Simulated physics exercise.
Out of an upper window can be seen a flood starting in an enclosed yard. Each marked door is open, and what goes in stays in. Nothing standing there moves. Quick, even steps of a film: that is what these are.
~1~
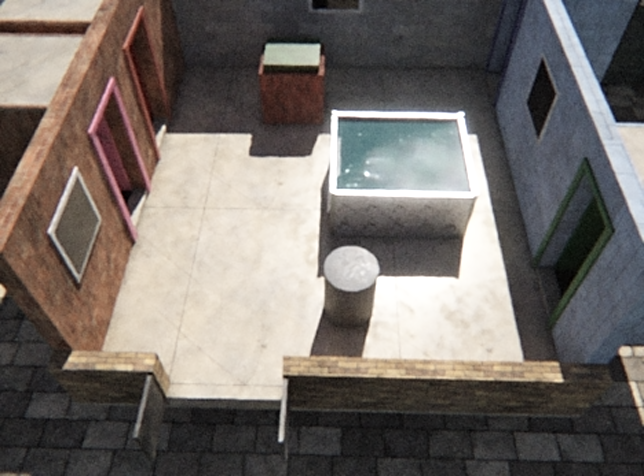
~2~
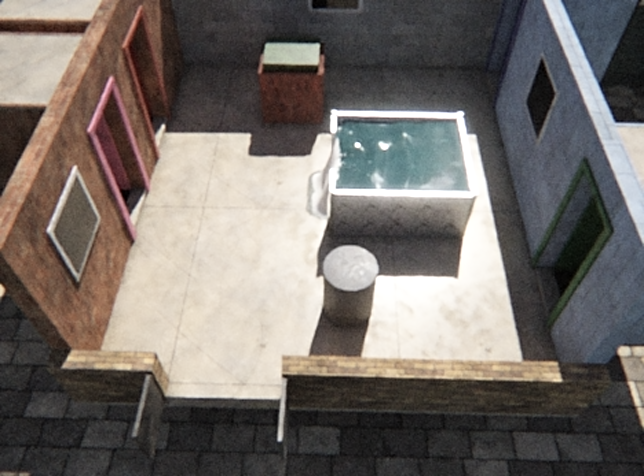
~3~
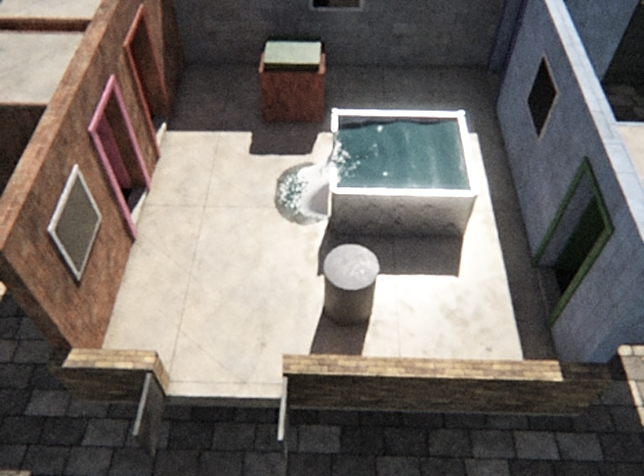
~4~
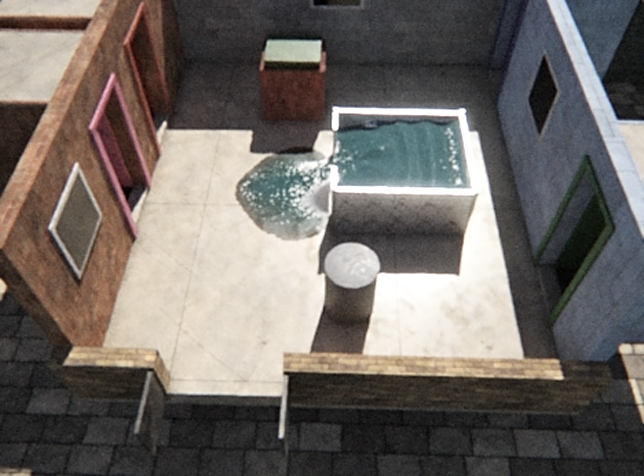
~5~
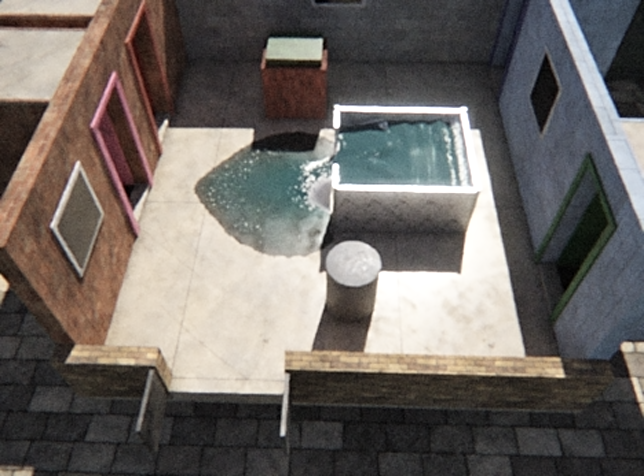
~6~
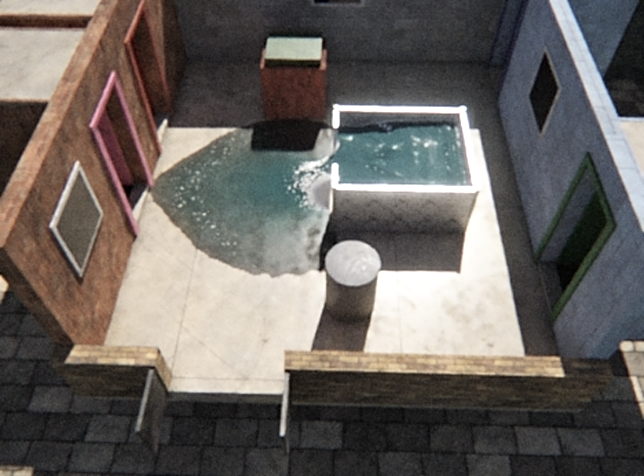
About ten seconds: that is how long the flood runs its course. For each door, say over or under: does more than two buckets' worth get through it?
Pink door: Over, green door: Under, red door: Over, blue door: Under.
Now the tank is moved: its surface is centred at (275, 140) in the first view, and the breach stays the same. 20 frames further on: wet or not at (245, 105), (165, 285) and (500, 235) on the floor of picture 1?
Taking the three spots in turn, I'd say drenched, then drenched, then spared.
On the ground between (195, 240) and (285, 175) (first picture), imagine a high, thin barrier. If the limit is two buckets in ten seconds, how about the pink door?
Pink door: Undershoots.
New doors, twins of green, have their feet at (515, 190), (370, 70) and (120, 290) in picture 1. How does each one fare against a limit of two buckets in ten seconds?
In order: Falls short, falls short, exceeds it.
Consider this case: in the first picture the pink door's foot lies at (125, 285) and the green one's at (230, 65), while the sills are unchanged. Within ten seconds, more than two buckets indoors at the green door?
Looking at it, green tops the limit here.
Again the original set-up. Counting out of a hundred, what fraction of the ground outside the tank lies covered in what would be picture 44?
I'd put it at roughly 75 per cent.
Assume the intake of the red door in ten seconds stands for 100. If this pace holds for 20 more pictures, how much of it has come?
Near 90 %, I'd say.
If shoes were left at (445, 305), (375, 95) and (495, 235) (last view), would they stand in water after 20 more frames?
Result, in that order: Not wetted / not wetted / not wetted.
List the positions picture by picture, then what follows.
In the first frame, the water tank at (400, 156) is whole and still.
In the second frame, the front is at (319, 215), out from the gap at (334, 178).
In the third frame, the front is at (279, 201), out from the gap at (335, 179).
In the fourth frame, the front is at (240, 194), out from the gap at (336, 178).
In the fifth frame, the front is at (201, 194), out from the gap at (337, 176).
In the sixth frame, the front is at (157, 191), out from the gap at (337, 175).
A moment on, water covers 35 % of the floor; the pink door over two buckets in, the green door not reached, the red door under two buckets in, the blue door not reached.
Next, water covers 40 % of the floor; the pink door far over two buckets in, the green door not reached, the red door over two buckets in, the blue door not reached.
Then, water covers 50 % of the floor; the pink door far over two buckets in, the green door not reached, the red door far over two buckets in, the blue door not reached.
Later, water covers 75 % of the floor; the pink door far over two buckets in, the green door wet at the sill, nothing in, the red door far over two buckets in, the blue door wet at the sill, nothing in.
In the end, water covers 95 % of the floor; the pink door far over two buckets in, the green door wet at the sill, nothing in, the red door far over two buckets in, the blue door wet at the sill, nothing in.
